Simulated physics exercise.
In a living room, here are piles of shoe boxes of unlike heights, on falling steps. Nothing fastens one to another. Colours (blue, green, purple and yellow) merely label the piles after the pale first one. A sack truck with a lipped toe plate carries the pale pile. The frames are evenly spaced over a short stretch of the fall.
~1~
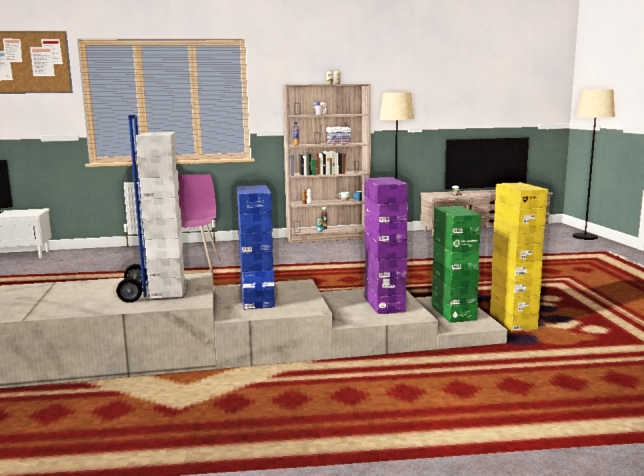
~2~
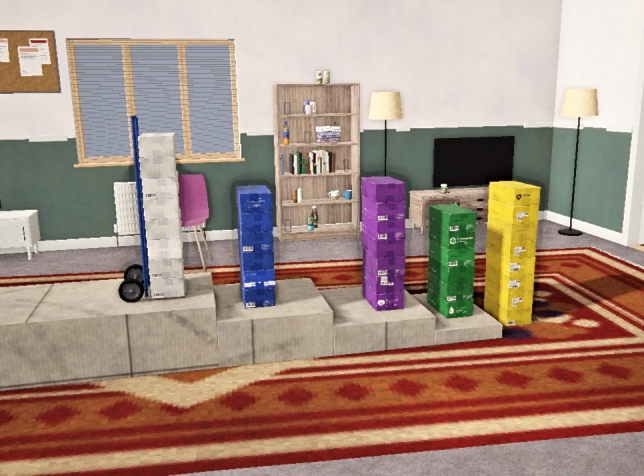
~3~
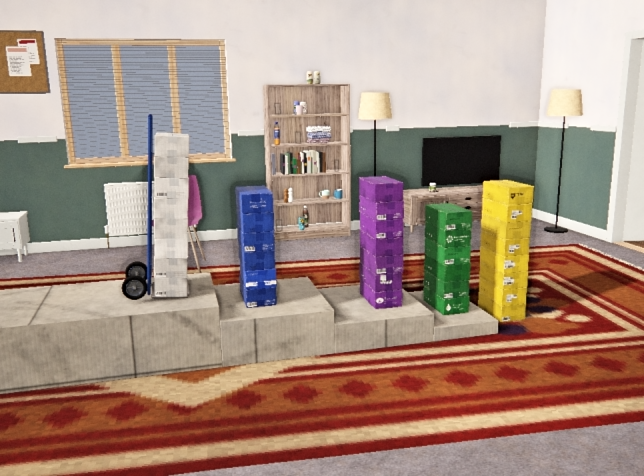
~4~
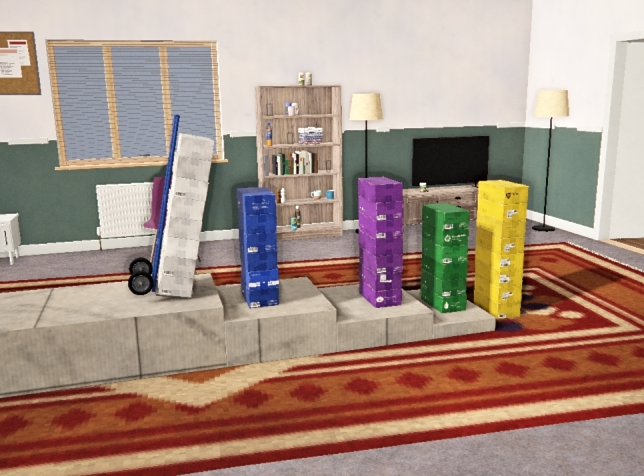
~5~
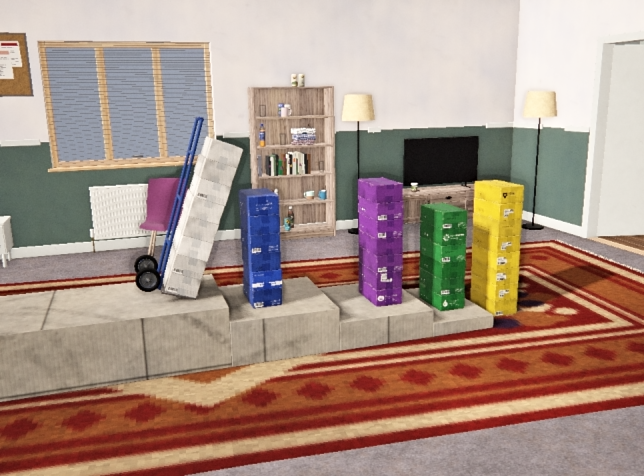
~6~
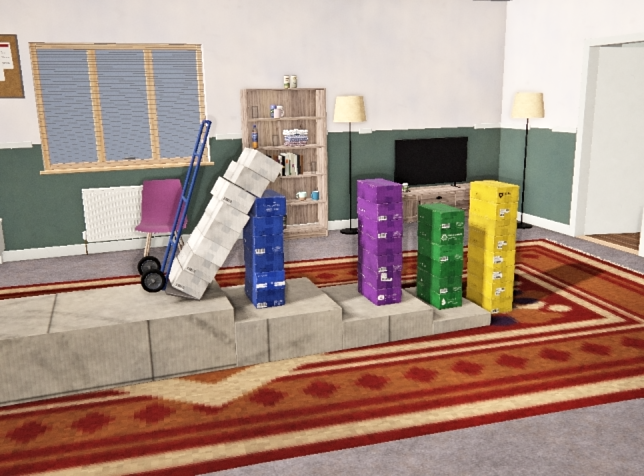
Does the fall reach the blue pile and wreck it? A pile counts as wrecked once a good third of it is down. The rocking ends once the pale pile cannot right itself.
That pile comes down.
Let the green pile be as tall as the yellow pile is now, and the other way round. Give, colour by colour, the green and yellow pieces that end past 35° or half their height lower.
Down at the end: Green 6, yellow 4.
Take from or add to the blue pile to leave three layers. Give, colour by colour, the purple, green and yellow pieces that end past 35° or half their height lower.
Purple 0, green 0, yellow 0.
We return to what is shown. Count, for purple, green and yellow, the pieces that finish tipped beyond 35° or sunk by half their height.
The counts are purple 5, green 0, yellow 0.
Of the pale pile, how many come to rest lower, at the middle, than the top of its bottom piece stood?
6 pale pieces.
Just after the last frame, 8 of the pale pile down; none of the 6 blue boxes down (0 of 27 in all colours); top blue box tilted a little.
A moment on, 8 of the pale pile down; 5 of the 6 blue boxes down (5 of 27 in all colours); top blue box tilted steeply, some two heights lower.
Further on, 8 of the pale pile down; 5 of the 6 blue boxes down (10 of 27 in all colours); top blue box on its side; top green box tilted a little.
When it is over, 8 of the pale pile down; 5 of the 6 blue boxes down (10 of 27 in all colours); top blue box on its side; top purple box on its side. In pixels of the last frame, middles, top blue box near (369, 253), top purple box near (450, 224).
